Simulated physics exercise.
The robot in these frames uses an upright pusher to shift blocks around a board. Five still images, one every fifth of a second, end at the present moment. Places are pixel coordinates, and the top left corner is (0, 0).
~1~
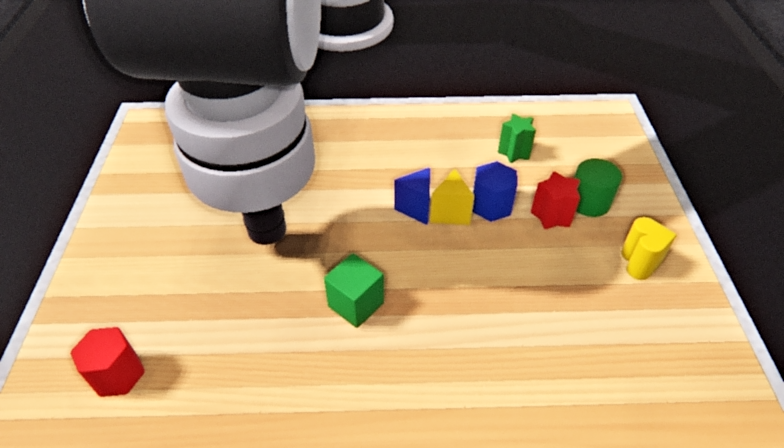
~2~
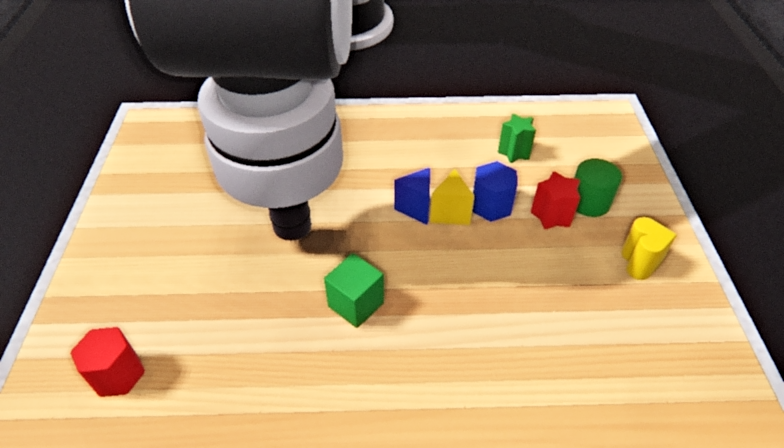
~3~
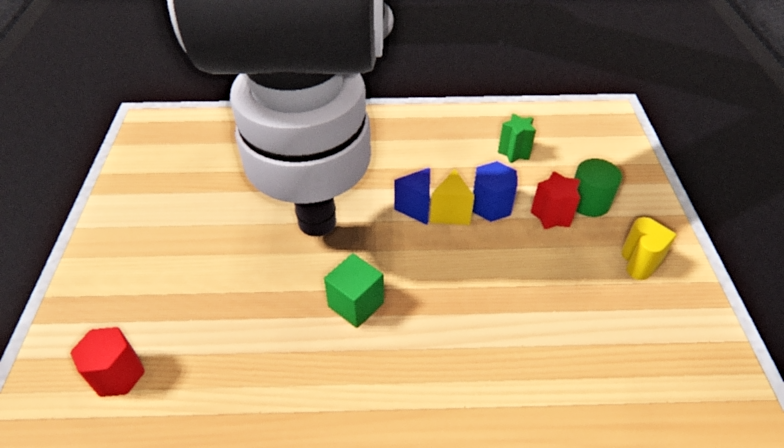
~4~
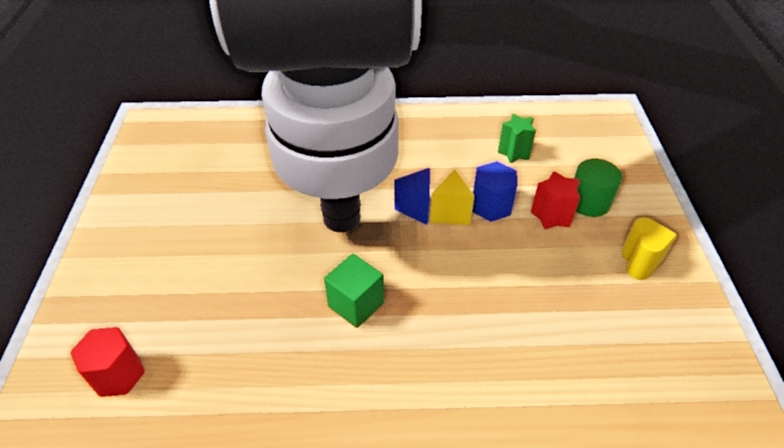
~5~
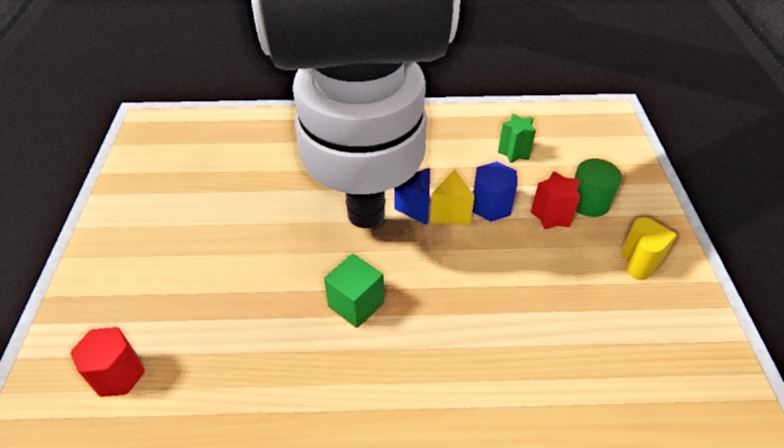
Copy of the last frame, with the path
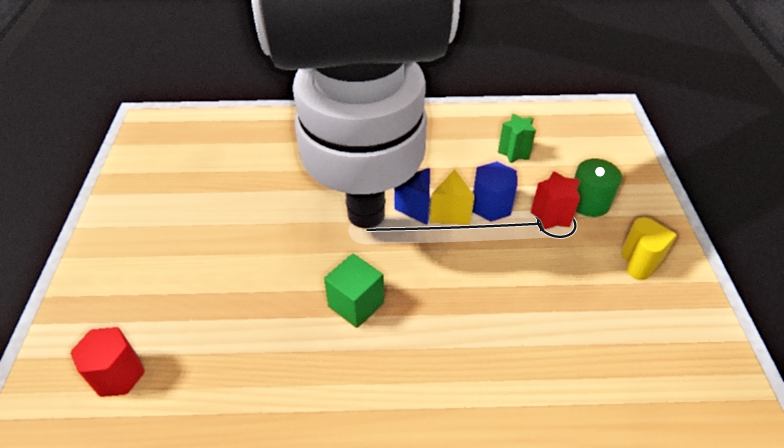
In this clip, a robot's upright pusher glides steadily to the right across a wooden board, passing behind a green cube and nearing a blue three-sided block, while the red, green, yellow and blue blocks all remain still.
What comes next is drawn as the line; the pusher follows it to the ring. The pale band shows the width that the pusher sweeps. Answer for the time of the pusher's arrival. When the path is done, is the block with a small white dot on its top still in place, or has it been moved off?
By the last moment of the path, the block with a small white dot on its top has shifted.
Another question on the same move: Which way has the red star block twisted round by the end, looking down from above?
In a top view, it turns clockwise.
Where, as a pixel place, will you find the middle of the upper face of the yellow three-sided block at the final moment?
About (558, 171).
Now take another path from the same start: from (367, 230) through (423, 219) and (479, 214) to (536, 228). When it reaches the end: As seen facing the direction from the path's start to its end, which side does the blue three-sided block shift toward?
Answer: Left.
The drawn path runs straight from (367, 230) to (557, 223); the dot is on the green circle.
What follows on the original path. One third of the way, pusher (432, 214); blue three-sided block (430, 176), turned 30° anticlockwise; yellow three-sided block (467, 181), turned 25° anticlockwise; blue hexagon (501, 173).
Two thirds of the way, pusher (497, 212); blue three-sided block (431, 176), turned 35° anticlockwise; yellow three-sided block (517, 177), turned 65° anticlockwise; blue hexagon (531, 155), turned 35° anticlockwise.
At the end, pusher (561, 209); blue three-sided block (431, 176), turned 35° anticlockwise; yellow three-sided block (558, 171), turned 120° anticlockwise; blue hexagon (535, 147), turned 70° anticlockwise; red star block (600, 183), turned 20° clockwise; green circle (624, 166).
